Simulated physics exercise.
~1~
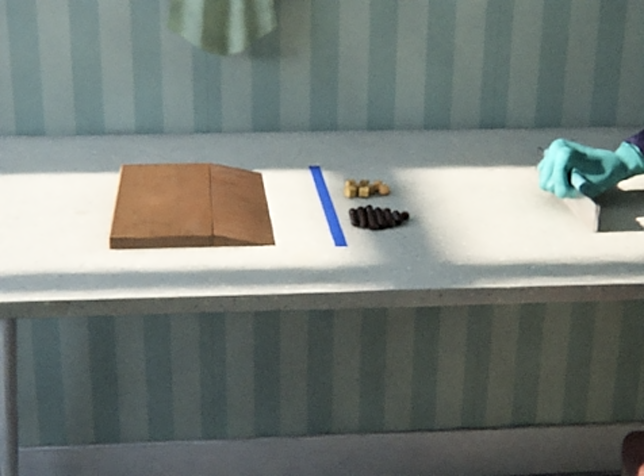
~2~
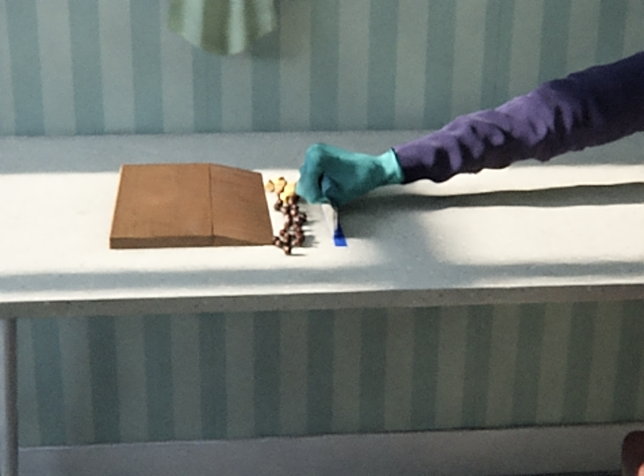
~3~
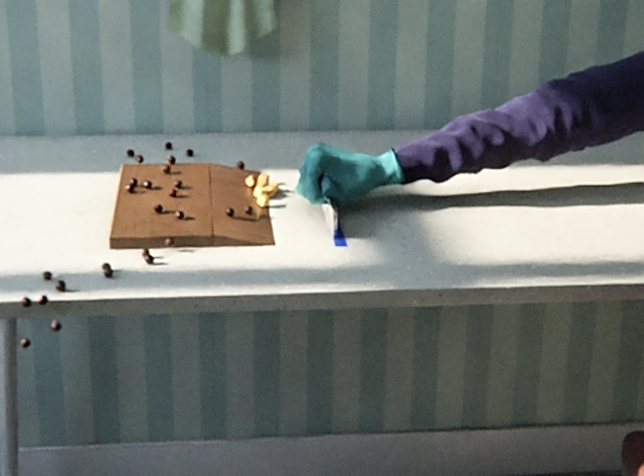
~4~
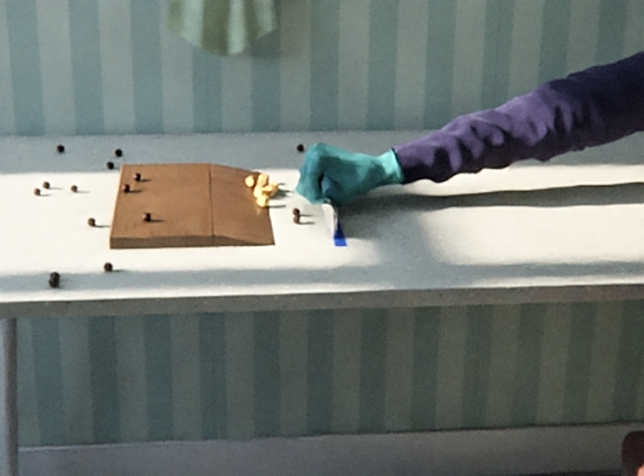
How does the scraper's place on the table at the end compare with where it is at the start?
It starts at the right side of the table, well away from the loose pieces, and ends farther left, stopped at the blue tape just short of the brown ramp.
